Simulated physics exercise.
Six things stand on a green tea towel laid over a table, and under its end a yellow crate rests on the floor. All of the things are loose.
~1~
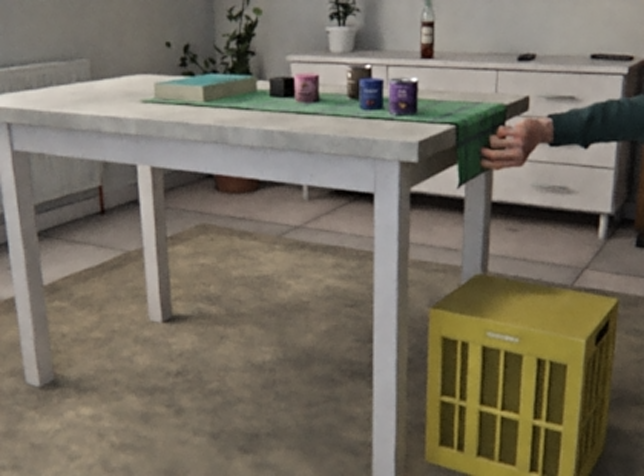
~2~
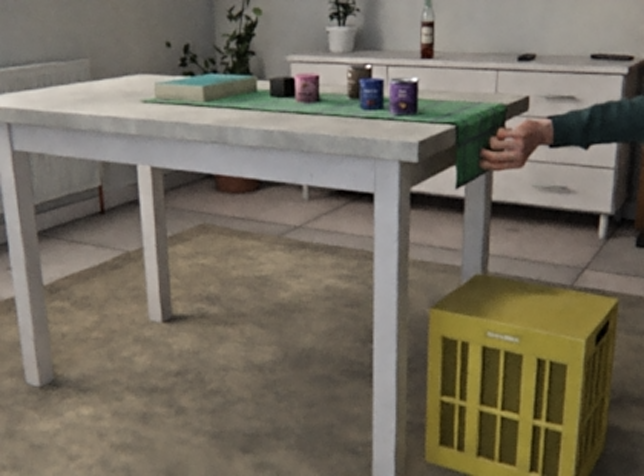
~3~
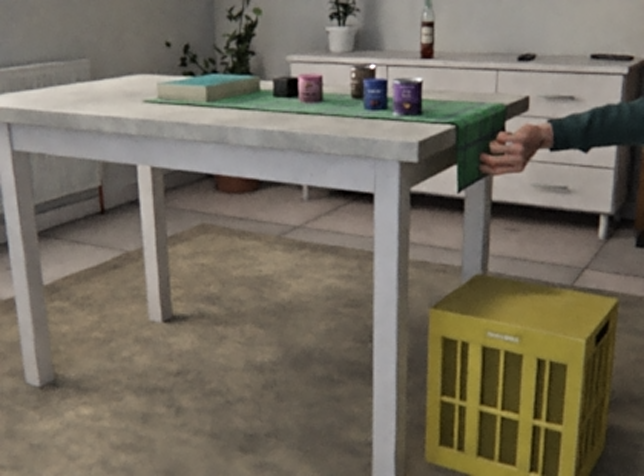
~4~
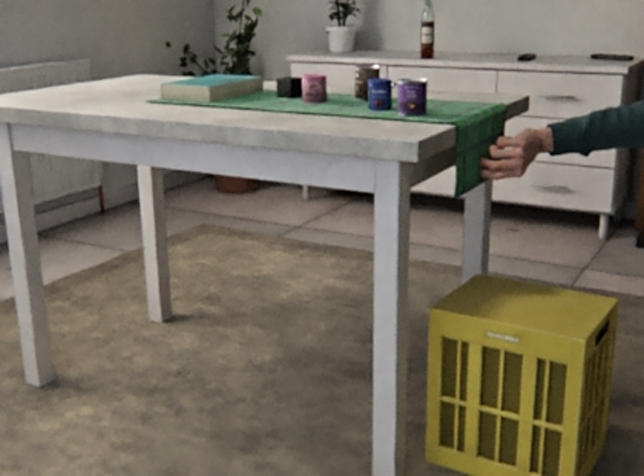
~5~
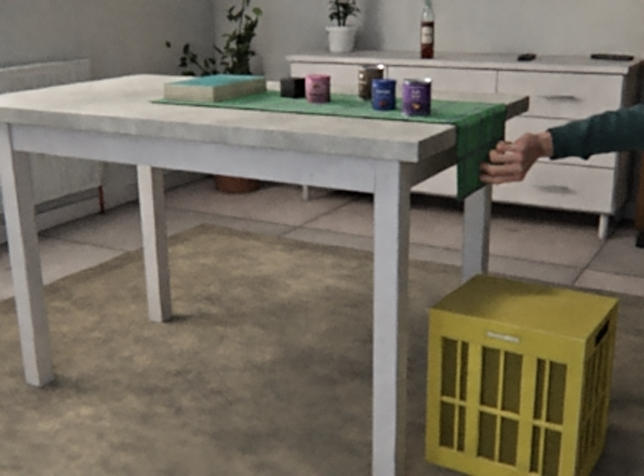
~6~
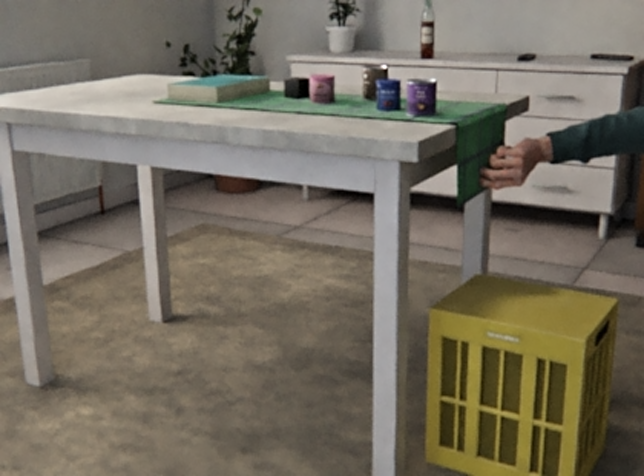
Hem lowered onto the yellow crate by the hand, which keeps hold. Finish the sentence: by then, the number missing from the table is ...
... two.
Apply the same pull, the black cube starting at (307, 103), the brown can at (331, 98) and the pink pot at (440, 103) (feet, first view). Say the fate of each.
In the end the black cube rides it out, while the brown can rides it out and the pink pot gets dislodged.
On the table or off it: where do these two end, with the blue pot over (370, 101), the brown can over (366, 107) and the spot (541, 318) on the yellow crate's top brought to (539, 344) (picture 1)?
Observed: Blue pot departs; brown can departs.
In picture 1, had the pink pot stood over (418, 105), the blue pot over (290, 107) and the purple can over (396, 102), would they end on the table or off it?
Result - pink pot down, blue pot still up, purple can down.
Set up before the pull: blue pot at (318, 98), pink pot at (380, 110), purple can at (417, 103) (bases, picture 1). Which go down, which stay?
In the end the blue pot is still up there, the pink pot is no longer up there and the purple can is no longer up there.
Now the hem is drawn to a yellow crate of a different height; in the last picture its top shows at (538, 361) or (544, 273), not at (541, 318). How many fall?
Going over the edge would be 3 and 1.
Soon after, hem near (481, 234); all still up.
Then, hem on the crate; purple can and blue pot gone.
At rest, hem on the crate; purple can and blue pot gone. The count of fallen things is two.
